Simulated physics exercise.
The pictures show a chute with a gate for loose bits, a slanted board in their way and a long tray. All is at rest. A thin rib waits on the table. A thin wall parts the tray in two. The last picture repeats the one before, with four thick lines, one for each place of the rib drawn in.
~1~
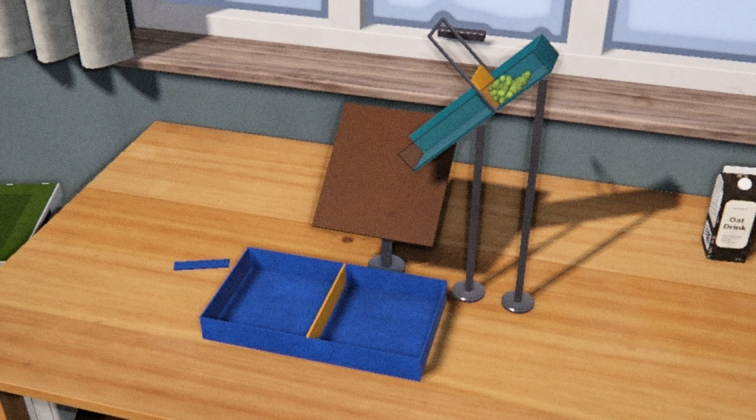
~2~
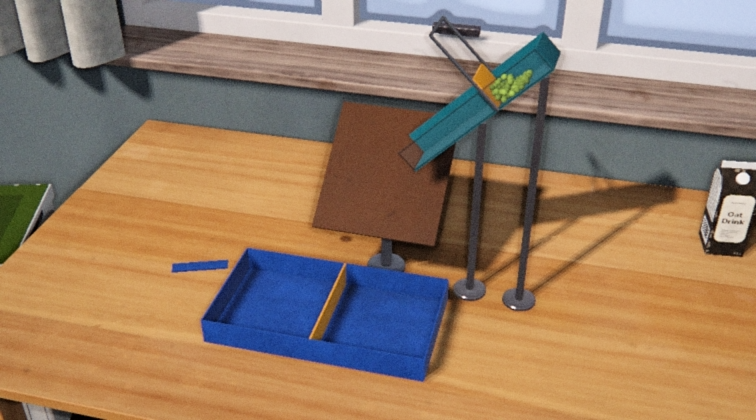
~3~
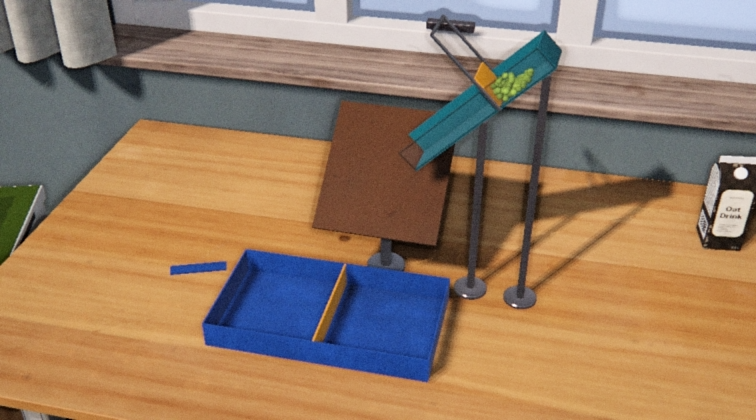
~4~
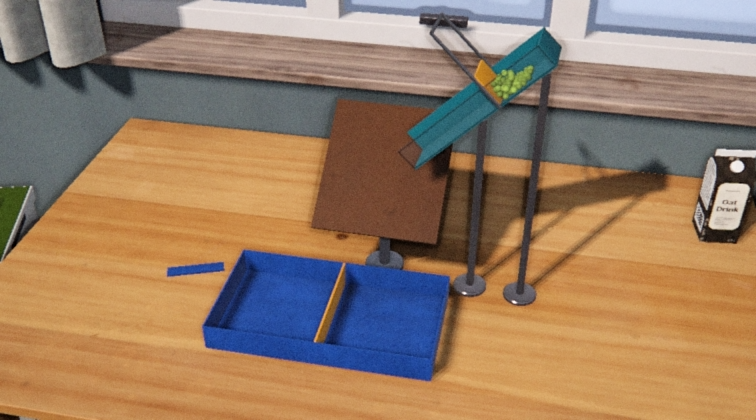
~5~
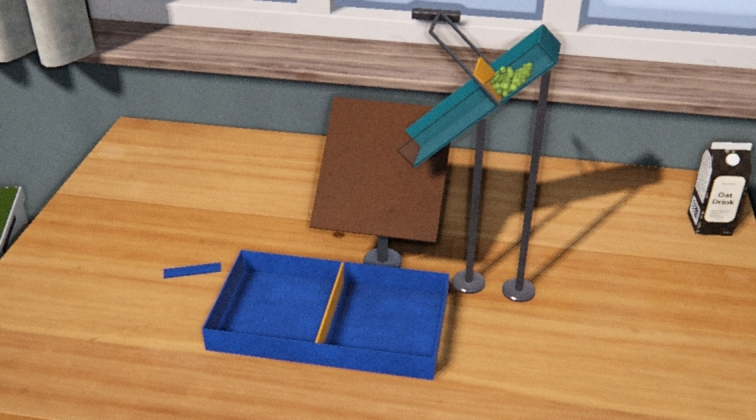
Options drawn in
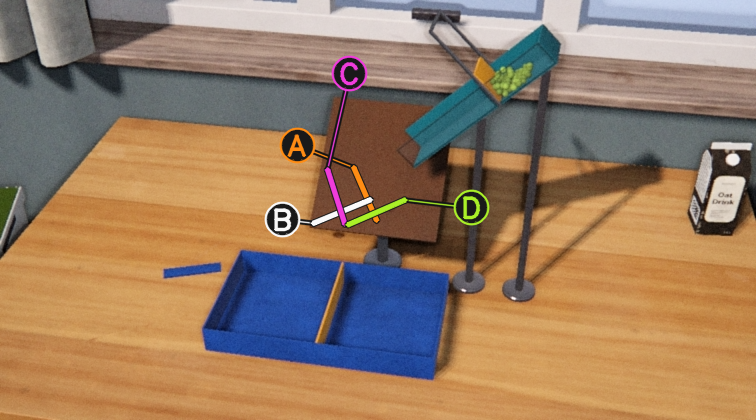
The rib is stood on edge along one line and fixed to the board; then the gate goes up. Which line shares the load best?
B works best here.
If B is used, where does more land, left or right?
The left half.
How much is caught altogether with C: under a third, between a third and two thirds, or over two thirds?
Line C gives over two thirds.
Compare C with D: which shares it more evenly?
Line C.
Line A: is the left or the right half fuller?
The right half.
On the marked copy, line A from (353, 167) to (376, 220); line B from (370, 199) to (313, 223); line C from (327, 169) to (344, 223); line D from (404, 200) to (348, 224).
Choosing A, of what is caught, about a tenth in the left half, almost all in the right.
Choosing B, of what is caught, roughly two thirds in the left half, roughly a third in the right.
Choosing C, of what is caught, roughly a quarter in the left half, the larger part in the right.
Choosing D, of what is caught, every piece in the left half, not one piece in the right.
